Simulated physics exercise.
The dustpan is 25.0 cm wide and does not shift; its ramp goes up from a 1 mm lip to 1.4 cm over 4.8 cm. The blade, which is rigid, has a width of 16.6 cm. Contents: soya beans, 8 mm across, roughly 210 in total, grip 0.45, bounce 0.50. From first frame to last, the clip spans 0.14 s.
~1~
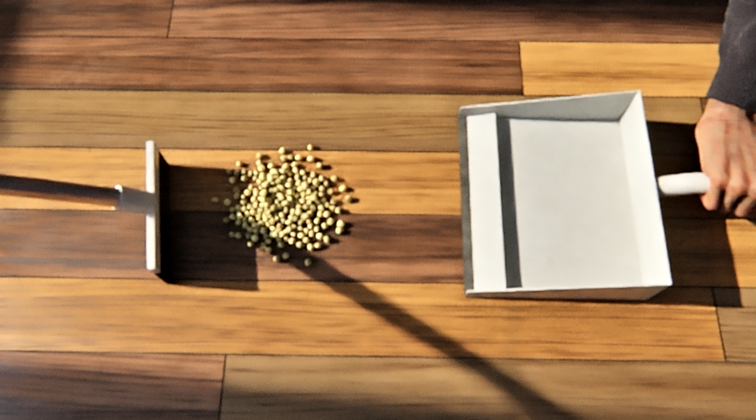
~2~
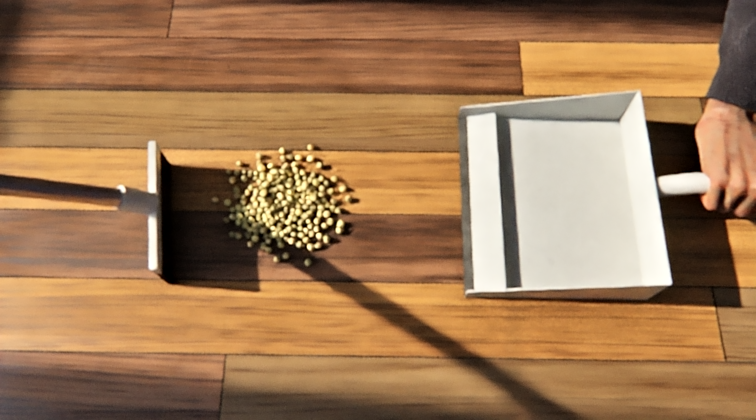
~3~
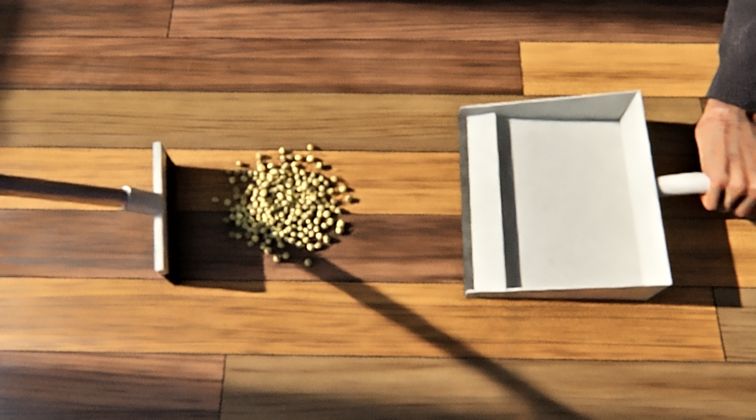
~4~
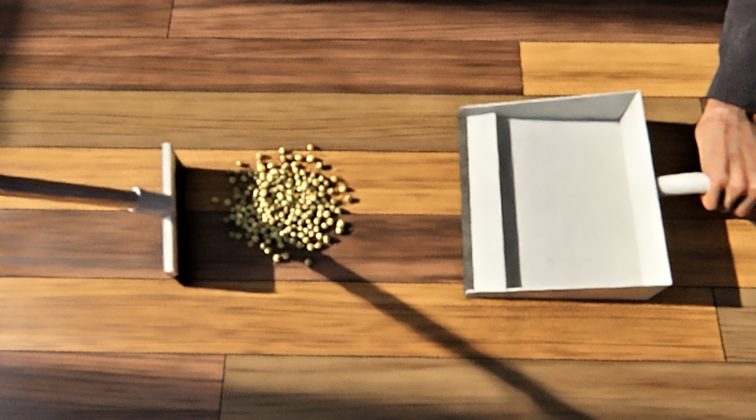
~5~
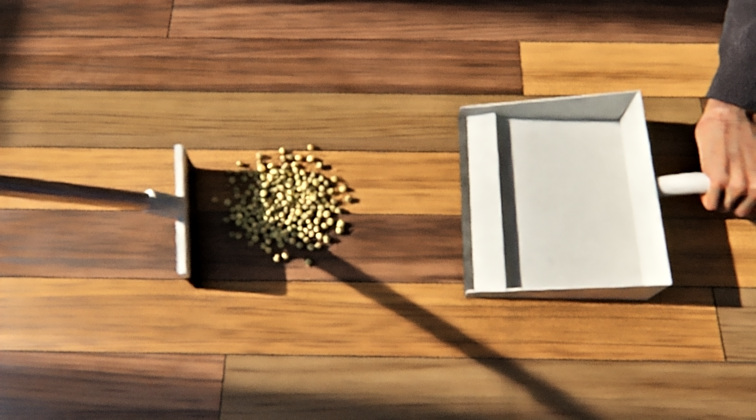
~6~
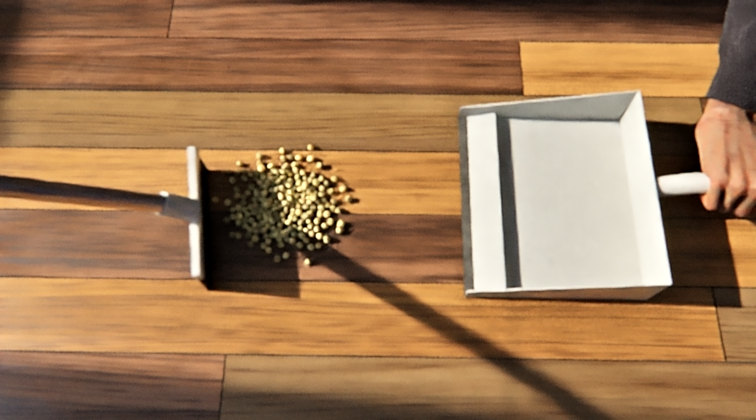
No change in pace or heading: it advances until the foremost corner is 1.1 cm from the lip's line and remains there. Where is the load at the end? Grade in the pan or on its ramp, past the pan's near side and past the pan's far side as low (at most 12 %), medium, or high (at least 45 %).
In the pan or on its ramp - medium; past the pan's near side - low; past the pan's far side - low.
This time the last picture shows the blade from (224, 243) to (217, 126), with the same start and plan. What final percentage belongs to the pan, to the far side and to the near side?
Final per cent - pan 25, far 25, near 5.
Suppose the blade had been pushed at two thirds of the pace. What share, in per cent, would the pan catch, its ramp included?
It would be around 10 percent.
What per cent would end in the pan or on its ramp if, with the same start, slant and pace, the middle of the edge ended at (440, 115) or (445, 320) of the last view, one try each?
First try around 20 %, second try around 5 %.
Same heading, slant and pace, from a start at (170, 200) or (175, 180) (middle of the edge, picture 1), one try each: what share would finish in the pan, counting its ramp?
Roughly 25 % and 25 %.
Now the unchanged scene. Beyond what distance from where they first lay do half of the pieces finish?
I'd say near 20 cm.
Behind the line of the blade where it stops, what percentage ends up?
Estimate: Near 40 %.
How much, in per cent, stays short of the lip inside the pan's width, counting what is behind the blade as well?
About 80 per cent.
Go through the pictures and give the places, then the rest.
In the first picture, blade from (155, 269) to (153, 148), moved 0.0 cm, 0 of the pieces shifted so far; middle of the pieces at (284, 203); pan at (562, 203).
In the second picture, blade from (157, 269) to (155, 148), moved 0.2 cm, 0 of the pieces shifted so far; middle of the pieces at (284, 203).
In the third picture, blade from (162, 270) to (160, 149), moved 0.9 cm, 0 of the pieces shifted so far; middle of the pieces at (284, 203).
In the fourth picture, blade from (172, 271) to (169, 150), moved 2.1 cm, 0 of the pieces shifted so far; middle of the pieces at (284, 203).
In the fifth picture, blade from (185, 273) to (182, 152), moved 3.6 cm, 0 of the pieces shifted so far; middle of the pieces at (284, 203).
In the sixth picture, blade from (199, 275) to (194, 154), moved 5.2 cm, 0 of the pieces shifted so far; middle of the pieces at (284, 203); pan at (562, 203).
Then, 0.26 s after the last picture, middle of the blade 17 cm from the lip; 0 % over the lip, far side 0 %, near side 0 %.
Then, 0.43 s after the last picture, middle of the blade 8 cm from the lip; 0 % over the lip, far side 0 %, near side 5 %.
Then, 0.72 s after the last picture, middle of the blade 2 cm from the lip; 20 % over the lip, far side 0 %, near side 5 %.
In the end, pan 15 %, near side 5 %, far side 0 %, in front of the lip or behind the blade 80 %.
